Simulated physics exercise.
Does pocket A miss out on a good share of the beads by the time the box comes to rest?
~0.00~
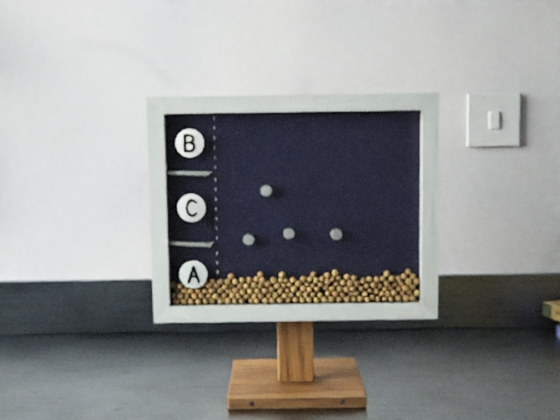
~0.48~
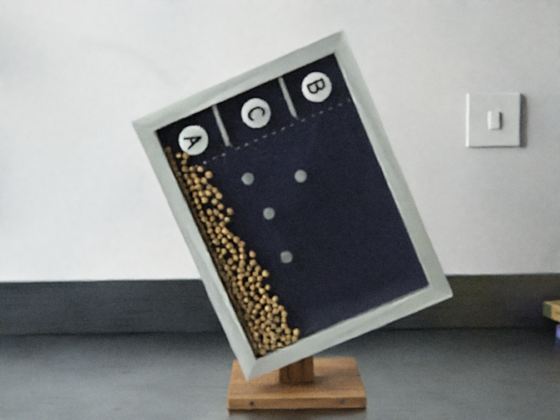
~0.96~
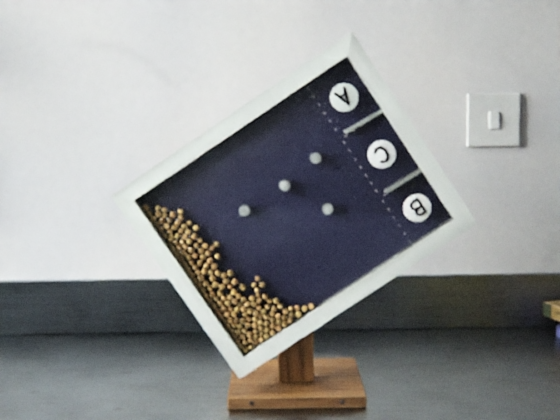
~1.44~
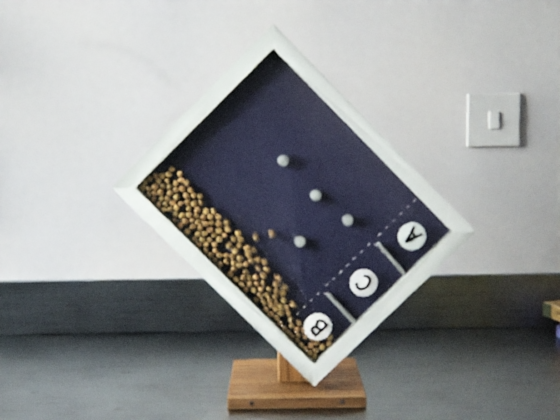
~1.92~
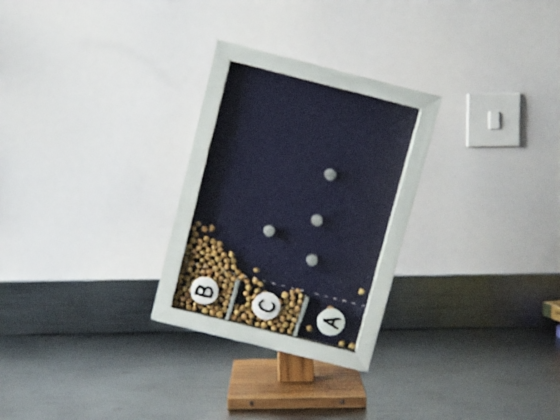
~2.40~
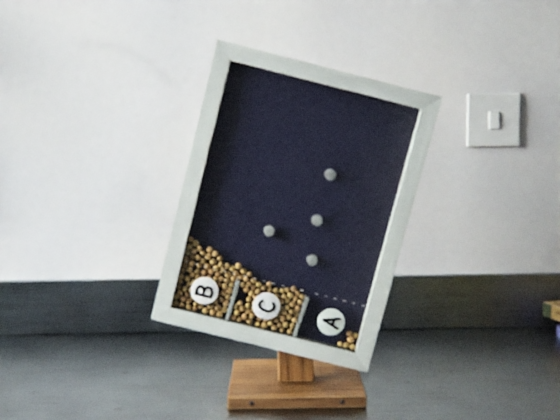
Yes, pocket A ends with only a few beads in it. Pockets B and C each hold a large share.
A flat box with a pale frame and a dark blue inside stands on a wooden base on a grey surface, seen from the front against a white wall with a light switch. Pale wooden beads lie along its bottom, with four grey pegs above and pockets lettered B, C and A down the left side. The box turns clockwise, carrying the pockets over the top and down the right, while the beads slide and heap up at the lower left. As the pockets swing to the bottom, beads pour into B, then C. It stops tilted, with B and C well filled and only a few beads in A.
